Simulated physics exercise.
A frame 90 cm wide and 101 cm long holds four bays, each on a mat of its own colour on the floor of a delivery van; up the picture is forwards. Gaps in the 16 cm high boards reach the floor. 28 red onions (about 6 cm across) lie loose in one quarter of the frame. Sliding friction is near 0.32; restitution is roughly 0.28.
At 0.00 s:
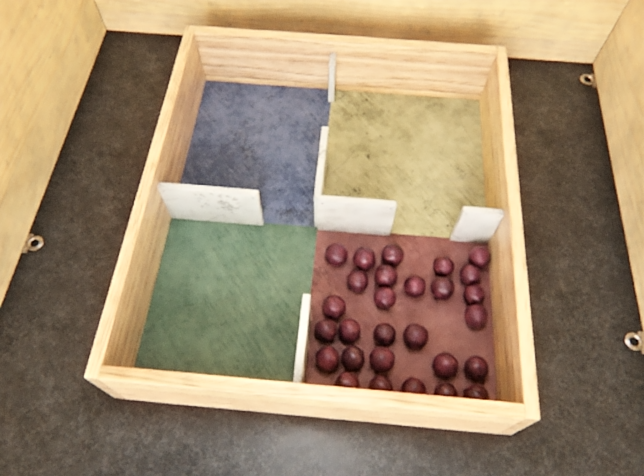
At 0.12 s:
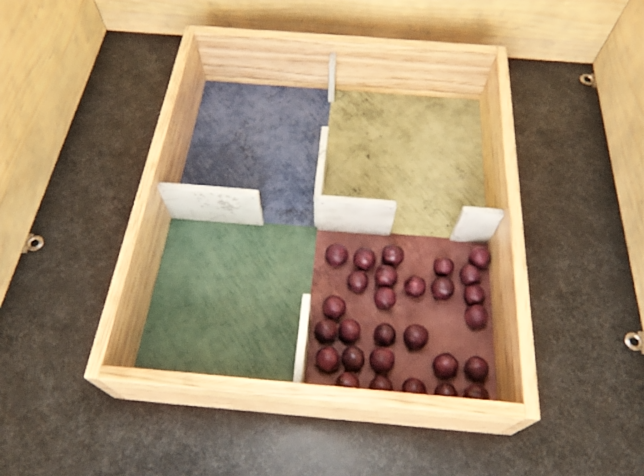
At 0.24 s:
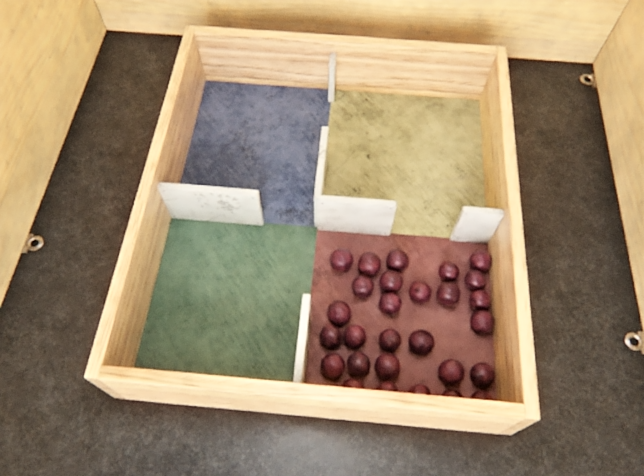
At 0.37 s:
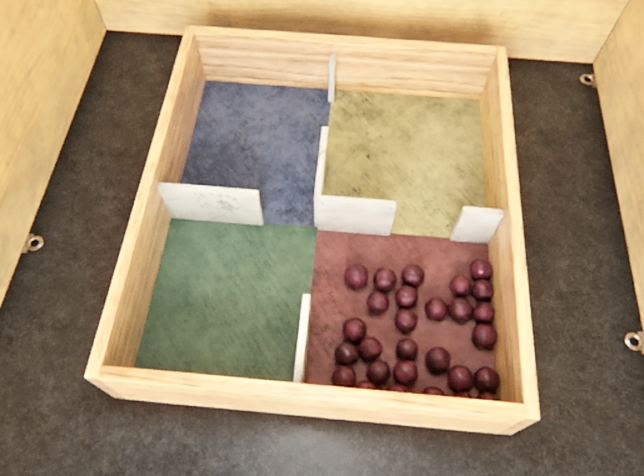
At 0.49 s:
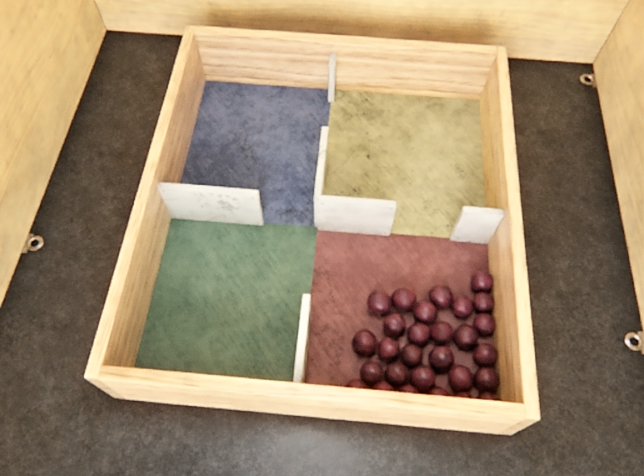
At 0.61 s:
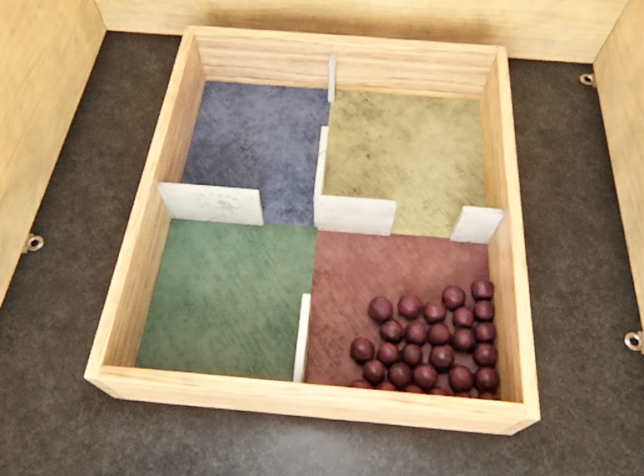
In a wooden tray's red section, dark red balls roll rightward and bunch together.
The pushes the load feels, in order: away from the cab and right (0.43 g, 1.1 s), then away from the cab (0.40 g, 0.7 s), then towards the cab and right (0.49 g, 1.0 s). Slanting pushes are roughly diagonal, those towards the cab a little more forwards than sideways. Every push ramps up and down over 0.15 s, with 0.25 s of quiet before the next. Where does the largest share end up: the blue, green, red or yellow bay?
It is the red one.
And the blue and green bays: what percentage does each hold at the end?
About: Blue 0, green 0 per cent.
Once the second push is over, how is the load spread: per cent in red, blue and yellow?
By then: Red 100, blue 0, yellow 0 per cent.
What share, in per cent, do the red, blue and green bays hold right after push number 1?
Red 100, blue 0, green 0 per cent.
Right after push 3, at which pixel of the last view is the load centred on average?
At about (450, 246).
After push 1 (1.34 s), 28 in the red bay.
After push 2 (2.29 s), 28 in the red bay.
After push 3 (3.54 s), 21 in the red bay and 7 in the yellow bay.
Outcome (at 4.24 s), 21 in the red bay and 7 in the yellow bay.
